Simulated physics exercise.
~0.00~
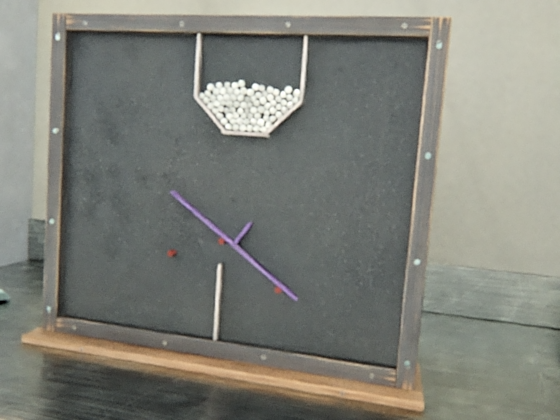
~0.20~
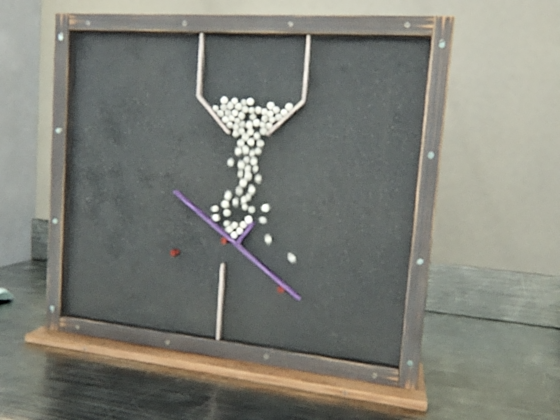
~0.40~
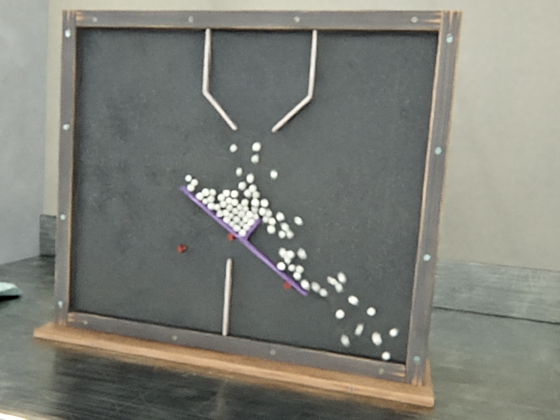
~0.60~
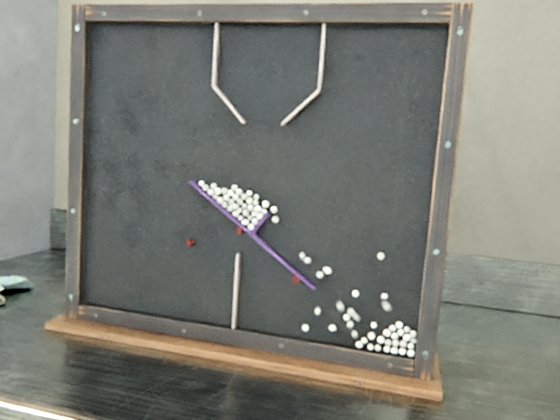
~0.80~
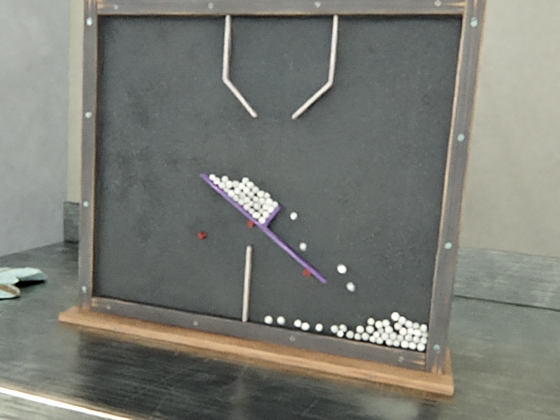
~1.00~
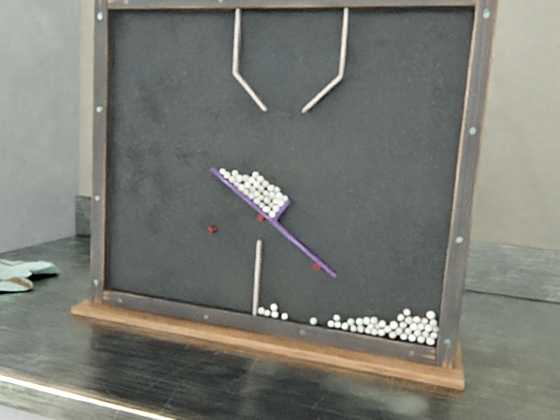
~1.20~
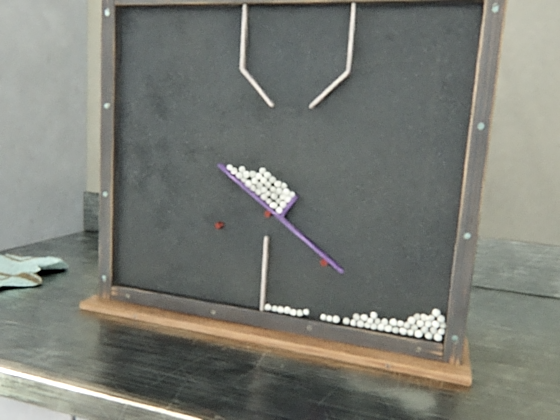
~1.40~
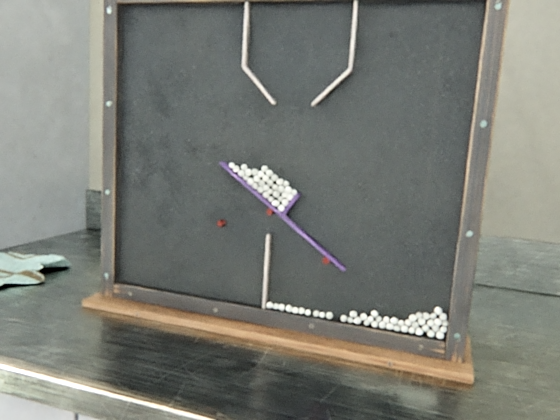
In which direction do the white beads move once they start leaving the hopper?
They move down, dropping from the hopper onto the purple tray, and many continue down to the floor of the right bin.
